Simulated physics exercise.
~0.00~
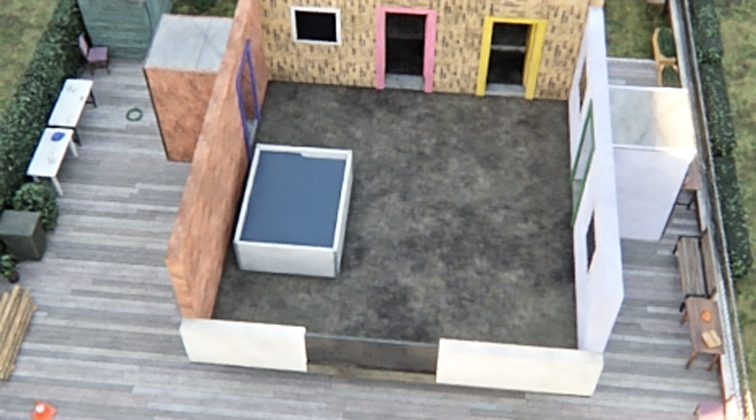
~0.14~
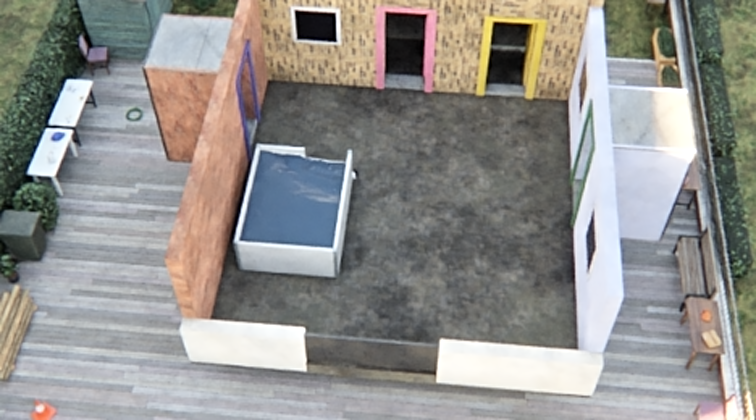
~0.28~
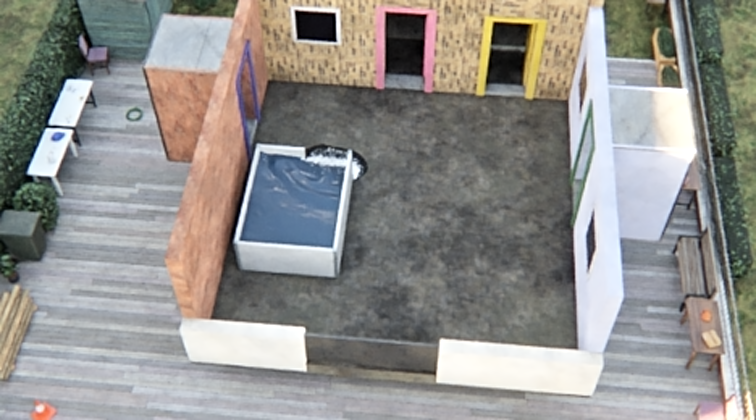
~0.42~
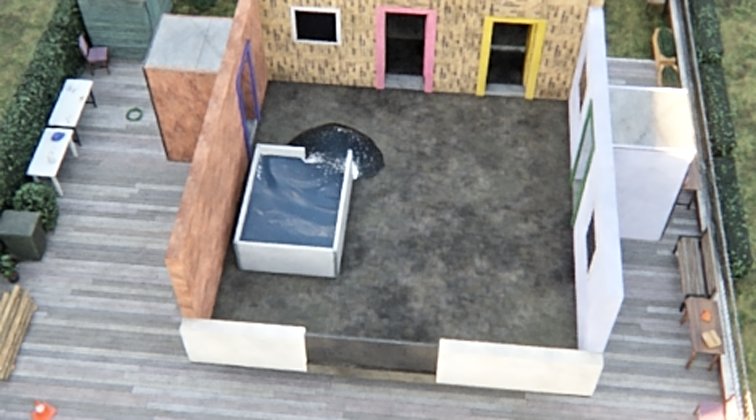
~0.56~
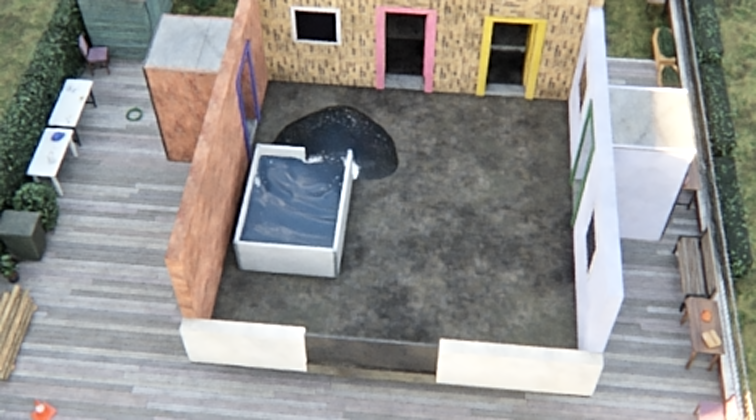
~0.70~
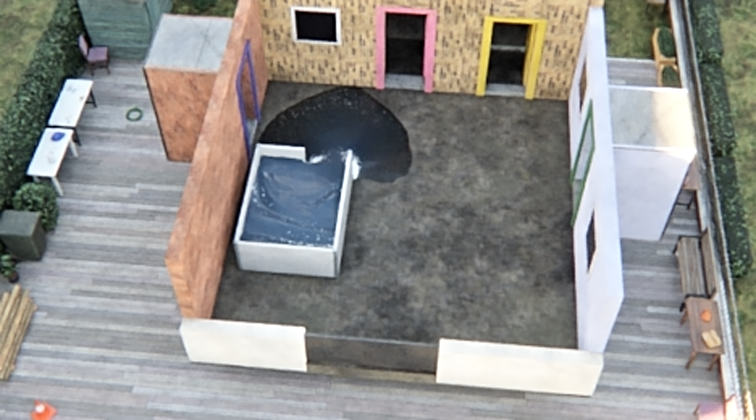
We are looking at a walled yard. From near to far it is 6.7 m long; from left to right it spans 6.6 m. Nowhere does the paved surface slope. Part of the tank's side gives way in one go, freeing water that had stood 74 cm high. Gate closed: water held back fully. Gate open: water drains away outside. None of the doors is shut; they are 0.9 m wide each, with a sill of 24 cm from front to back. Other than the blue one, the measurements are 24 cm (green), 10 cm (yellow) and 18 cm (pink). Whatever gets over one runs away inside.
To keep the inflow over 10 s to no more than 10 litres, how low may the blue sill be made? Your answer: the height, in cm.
No lower than about 9 cm.
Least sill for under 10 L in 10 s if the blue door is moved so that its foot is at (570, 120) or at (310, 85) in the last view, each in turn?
Roughly 22 cm, then roughly 27 cm.
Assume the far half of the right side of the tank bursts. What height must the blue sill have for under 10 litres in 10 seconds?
About 6.0 cm.
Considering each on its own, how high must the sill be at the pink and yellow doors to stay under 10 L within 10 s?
Roughly 24 cm for the pink door and roughly 11.0 cm for the yellow door.
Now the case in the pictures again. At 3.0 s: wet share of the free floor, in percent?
About 35 per cent.
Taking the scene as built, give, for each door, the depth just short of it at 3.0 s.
Depths in cm - green: 0, blue: 12, yellow: 10, pink: 22.
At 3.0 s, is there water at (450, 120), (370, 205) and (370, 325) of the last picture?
Status: Submerged / clear / clear.
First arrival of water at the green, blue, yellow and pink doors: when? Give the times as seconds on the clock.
It gets to green after 3.4 s, blue after 0.8 s, yellow after 1.8 s and pink after 1.0 s.
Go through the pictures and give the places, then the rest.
The first frame shows the tank at (295, 198) is whole and still, 74 cm deep; the blue door at (248, 106) is dry.
In the second frame, water pours out on the far side and has run 0.3 m, to a hidden place; about 9 cm deep outside, 74 cm at the back.
In the third frame, the gap is on the far side, the front 0.8 m out at (322, 148); the back of the tank holds 74 cm.
In the fourth frame, water pours out on the far side and has run 1.4 m, to (329, 127); about 7 cm deep outside, 74 cm at the back.
In the fifth frame, water pours out on the far side and has run 2.0 m, to (335, 109); about 5 cm deep outside, 74 cm at the back.
In the sixth frame, the gap is on the far side, the front 2.6 m out at (341, 89); the back of the tank holds 68 cm; the blue door at (248, 106), 1.9 m from the gap, is still 0.3 m from the nearest water.
After 1.4 s water covers 25 % of the floor, deepest (40 cm) near (335, 173); 5 cm at the blue door, 0 litres in over its 14 cm sill.
After 3.0 s water covers 35 % of the floor, deepest (30 cm) near (268, 80); 12 cm at the blue door, 0 litres in over its 14 cm sill.
After 10.0 s water covers 95 % of the floor, deepest (12 cm) near (552, 373); 9 cm at the blue door, 0 litres in over its 14 cm sill.
At the blue door as built, the water arrived by 0.9 s and peaked near 12 cm at 3.0 s.
Run again over the same 10 s with other heights there, 28 litres in over 7 cm, 2 litres over 11.5 cm. The limit of 10 litres is kept from about 9 cm up.
